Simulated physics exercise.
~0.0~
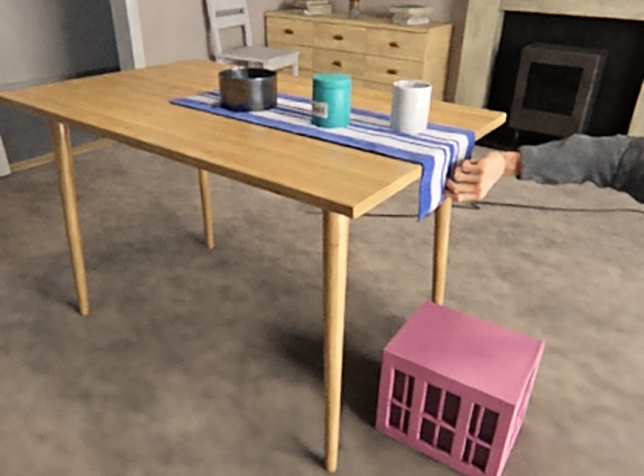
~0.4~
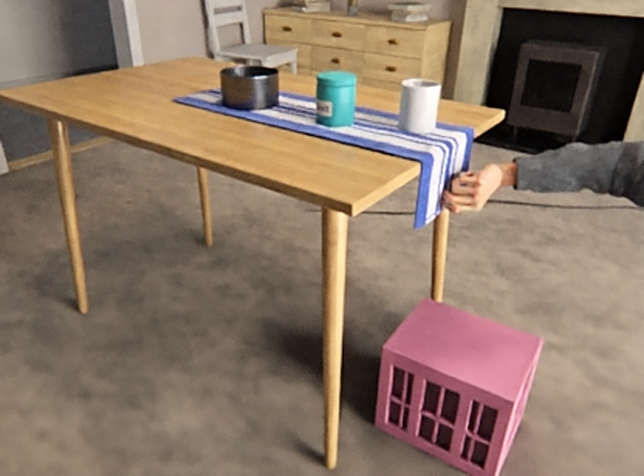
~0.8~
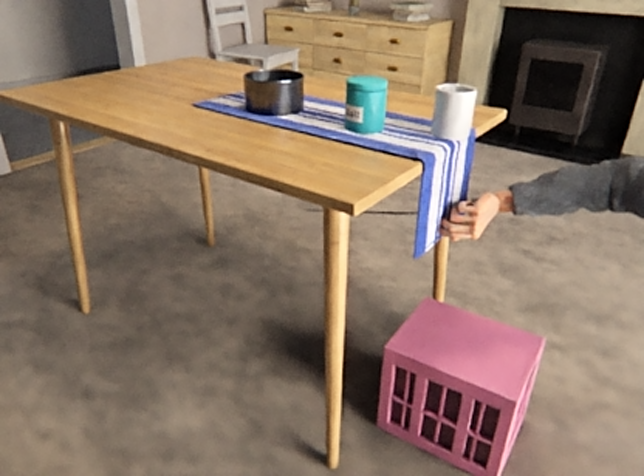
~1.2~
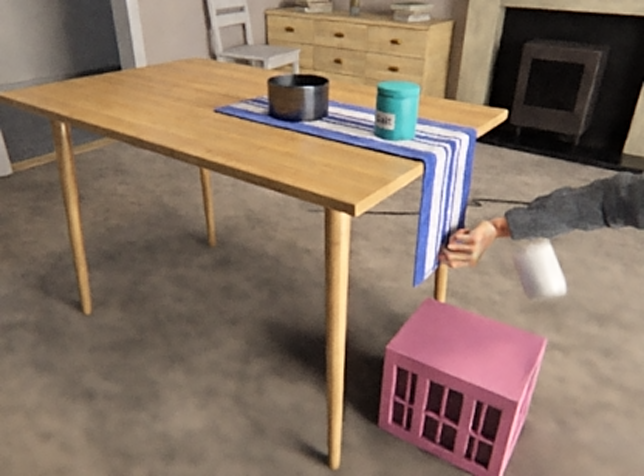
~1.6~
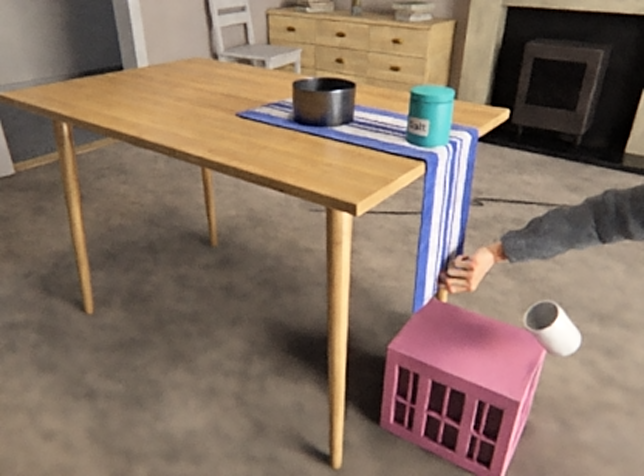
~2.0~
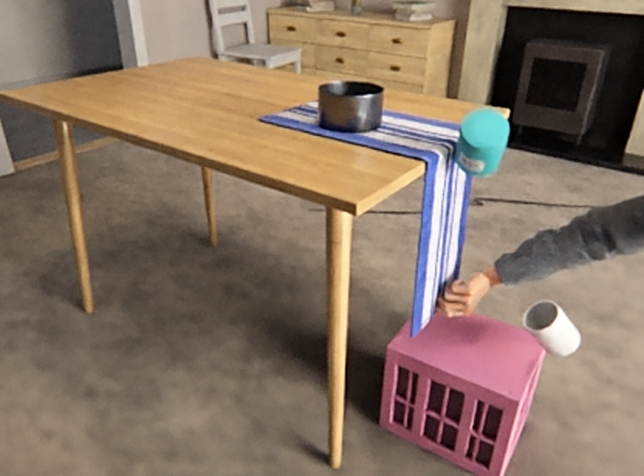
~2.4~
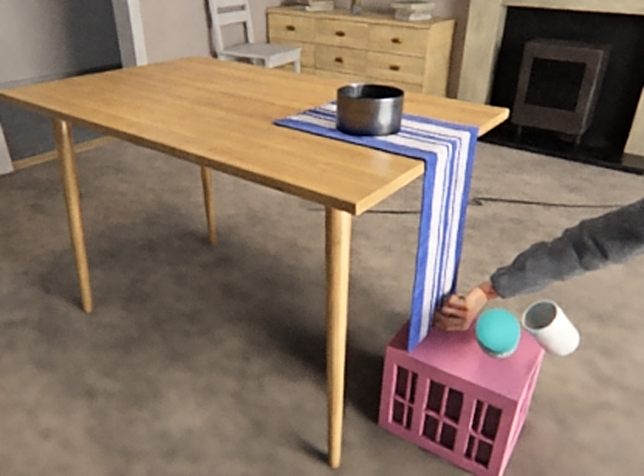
In a room with a grey floor, a slightly swaying view from above looks across a wooden table toward drawers and a dark fireplace. A dark pot, a turquoise jar and a white mug stand in a row on a blue and white striped cloth, with a pink crate on the floor below. From the right, a hand draws the hanging end downward, carrying all three rightward. The mug drops off first and comes to rest tilted by the crate. The jar then tips over the edge and falls beside it. Finally the cloth's hem reaches the crate, the pot still upright on the table.
